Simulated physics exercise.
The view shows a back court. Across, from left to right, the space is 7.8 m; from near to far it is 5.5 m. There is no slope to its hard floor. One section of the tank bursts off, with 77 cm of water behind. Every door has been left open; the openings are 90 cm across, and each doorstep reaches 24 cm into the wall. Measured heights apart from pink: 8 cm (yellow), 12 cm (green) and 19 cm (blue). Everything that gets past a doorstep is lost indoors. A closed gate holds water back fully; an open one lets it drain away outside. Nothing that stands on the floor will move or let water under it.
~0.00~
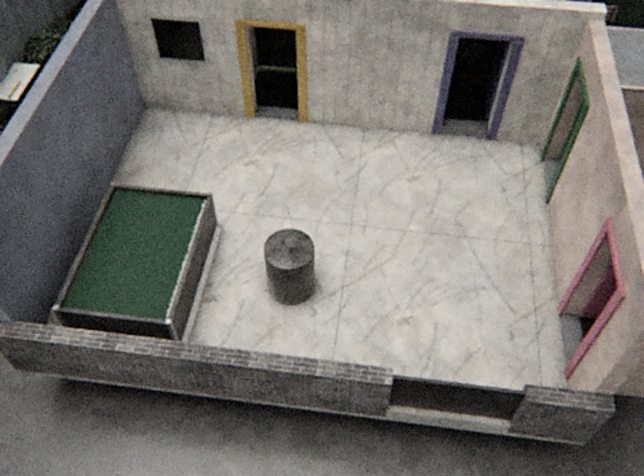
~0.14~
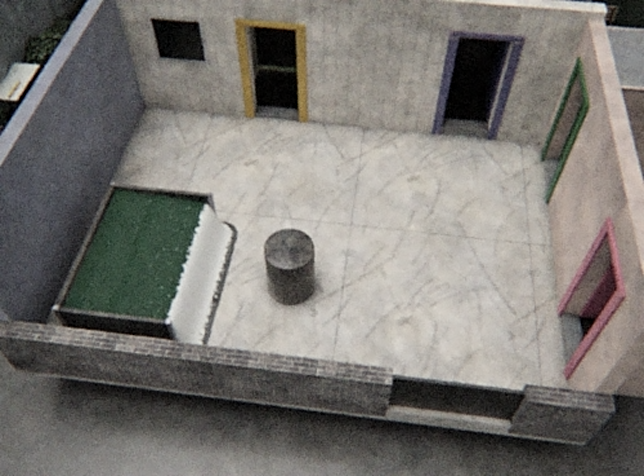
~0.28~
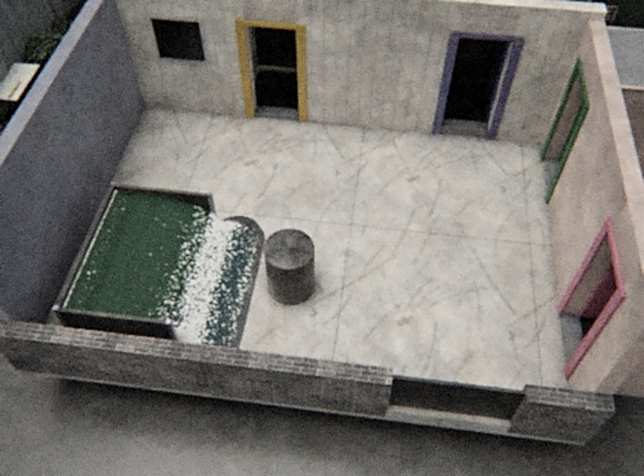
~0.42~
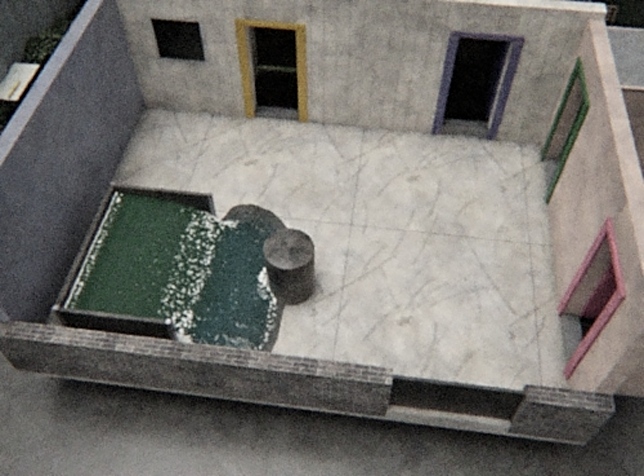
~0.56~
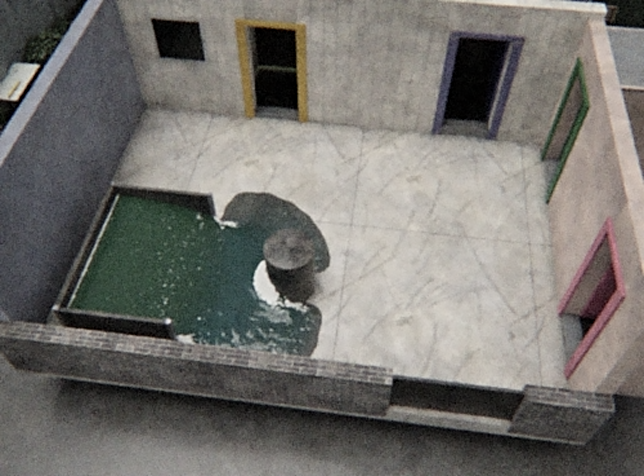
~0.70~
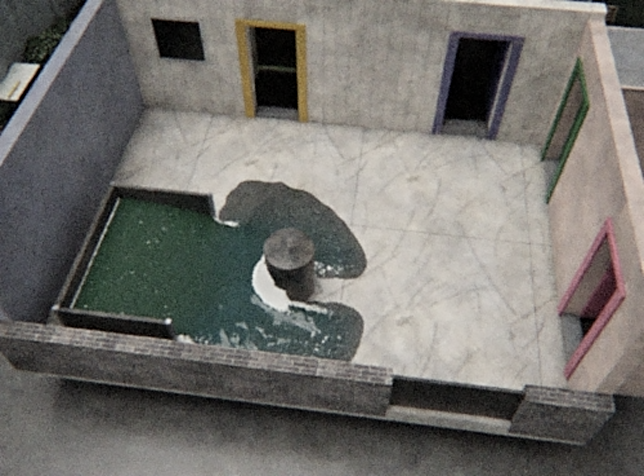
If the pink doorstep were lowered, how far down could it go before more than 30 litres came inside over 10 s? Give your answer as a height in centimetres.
Down to about 23 cm.
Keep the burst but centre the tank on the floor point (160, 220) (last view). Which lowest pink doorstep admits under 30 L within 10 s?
At least roughly 11.0 cm high.
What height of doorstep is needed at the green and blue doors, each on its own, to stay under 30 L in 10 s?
You'd want some 17 cm at green and some 11.5 cm at blue.
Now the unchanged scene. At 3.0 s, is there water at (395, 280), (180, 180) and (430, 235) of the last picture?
1: Awash; 2: Unwetted; 3: Awash.
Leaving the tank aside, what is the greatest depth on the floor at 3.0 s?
It gets to close to 33 centimetres there.
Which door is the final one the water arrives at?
Yellow, last of all.
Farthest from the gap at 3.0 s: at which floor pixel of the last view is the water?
The farthest wet point is roughly at (540, 146) in the last view.
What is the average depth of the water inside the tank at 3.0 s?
Some 12 cm.
After 1.4 s water covers 45 % of the floor, deepest (46 cm) near (259, 282); it has not reached the pink door.
After 3.0 s water covers 75 % of the floor, deepest (33 cm) near (558, 316); 29 cm at the pink door, 78 litres in over its 12 cm doorstep.
After 10.0 s water covers 100 % of the floor, deepest (15 cm) near (111, 181); 6 cm at the pink door, 148 litres in over its 12 cm doorstep.
At the pink door as built, the water arrived by 1.6 s and peaked near 31 cm at 2.6 s.
With a doorstep of 18.5 cm, 65 litres would have come in within the 10 s; with 29 cm, 9 litres. So under 30 litres takes about 23 cm.
